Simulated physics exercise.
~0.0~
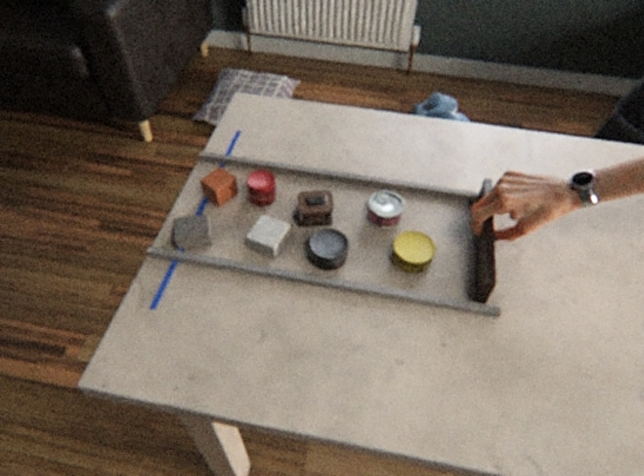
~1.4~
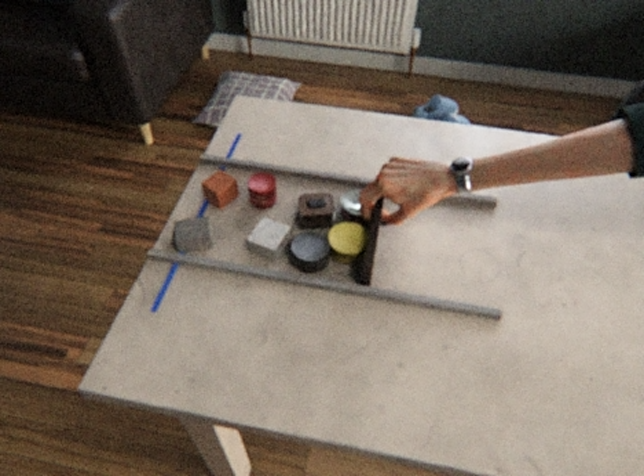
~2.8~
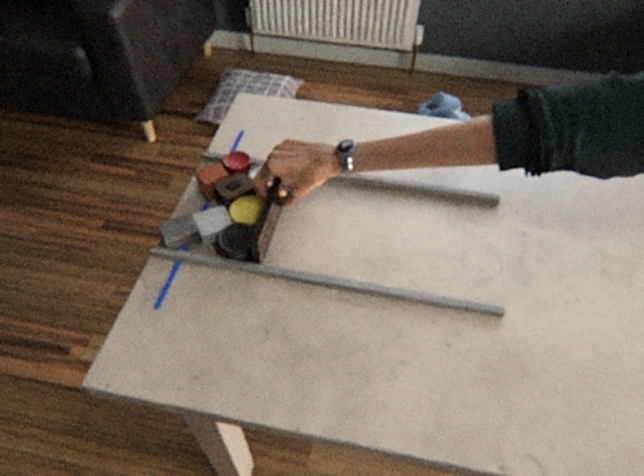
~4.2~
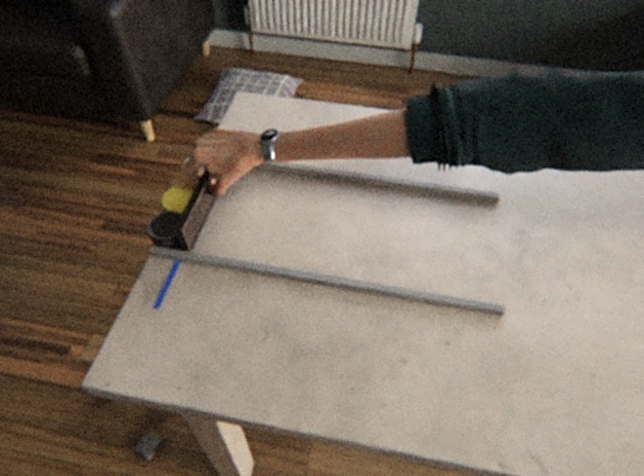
We see a hand slide a dark board leftward between two rails on a table, gathering small blocks, tins and tubs and pushing them past a blue tape line; several drop off the edge, a grey block lies on the floor, and the yellow and dark tubs remain by the board.
